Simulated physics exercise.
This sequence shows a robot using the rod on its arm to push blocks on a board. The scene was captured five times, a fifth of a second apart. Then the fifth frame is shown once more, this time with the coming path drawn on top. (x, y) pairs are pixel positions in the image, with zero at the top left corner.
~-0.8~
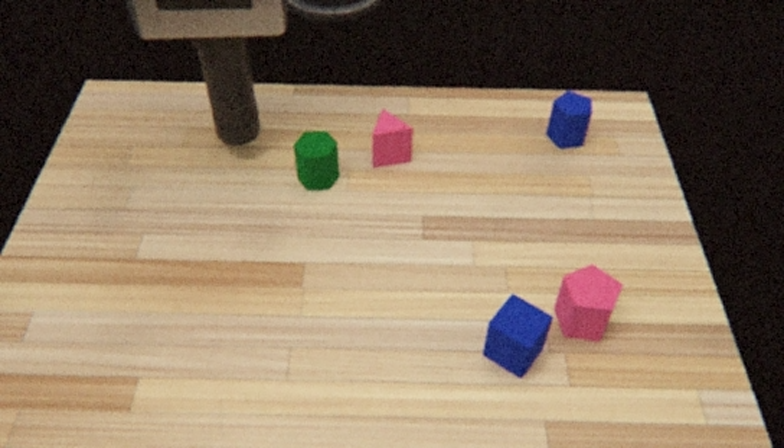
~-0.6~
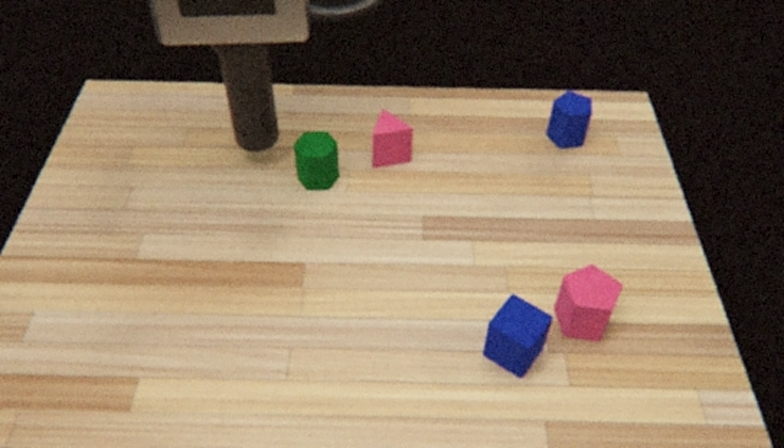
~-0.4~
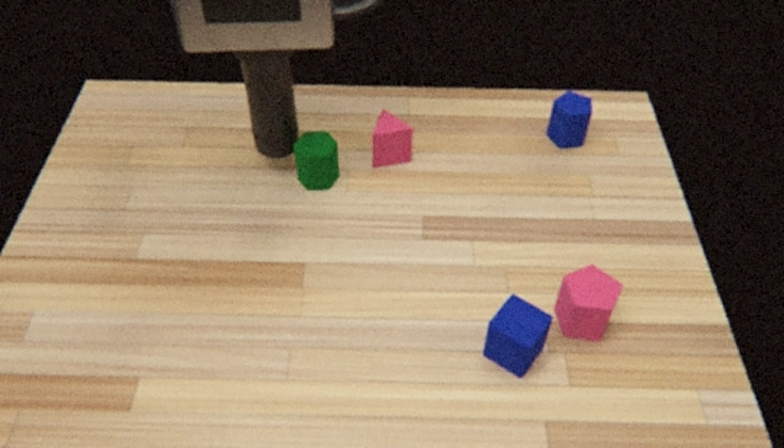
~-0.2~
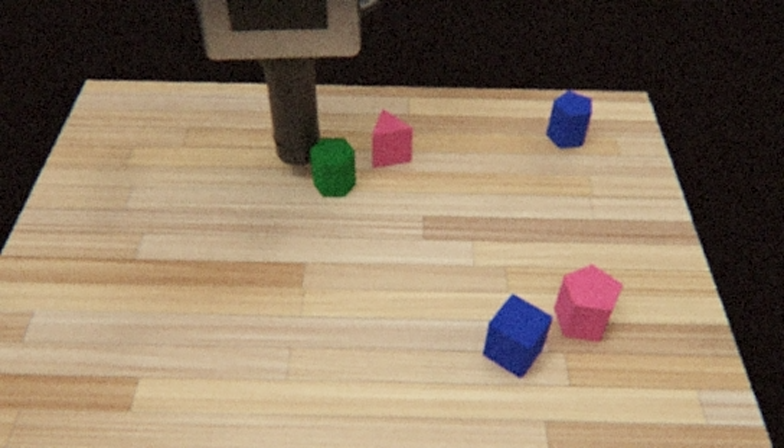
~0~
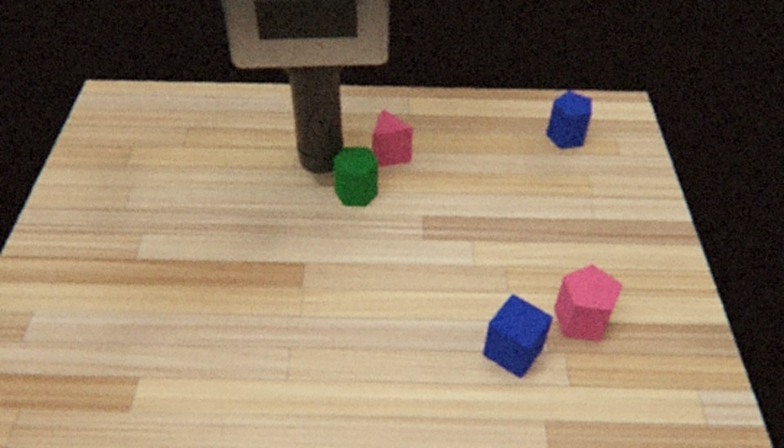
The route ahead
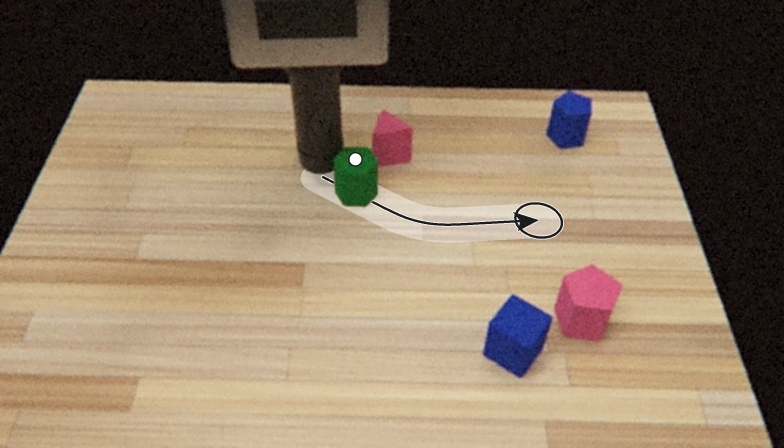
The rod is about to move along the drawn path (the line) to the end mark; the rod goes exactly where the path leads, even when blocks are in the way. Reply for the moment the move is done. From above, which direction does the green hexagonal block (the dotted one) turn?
From overhead, clockwise.
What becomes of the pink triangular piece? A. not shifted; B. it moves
Letter A.
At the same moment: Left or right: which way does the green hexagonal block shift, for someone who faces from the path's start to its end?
Taking start-to-end as forward, the block's sideways shift goes to the right.
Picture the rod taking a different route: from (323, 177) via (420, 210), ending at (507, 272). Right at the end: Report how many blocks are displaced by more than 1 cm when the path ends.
Looking at the path, I think only one of the blocks ends up more than 1 cm away.
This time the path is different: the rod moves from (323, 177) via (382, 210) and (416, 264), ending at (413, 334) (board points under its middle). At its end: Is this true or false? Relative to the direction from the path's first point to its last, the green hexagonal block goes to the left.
Verdict: True.
Path on the board, from (323, 177) via (385, 208) and (460, 224), ending at (539, 220); the dot is on the green hexagonal block.
On the path given first. One third of the way, rod (385, 191); green hexagonal block (425, 191).
Two thirds of the way, rod (463, 207); green hexagonal block (500, 217), turned 30° clockwise.
At the end, rod (543, 203); green hexagonal block (527, 223), turned 100° clockwise; pink triangular piece in place.
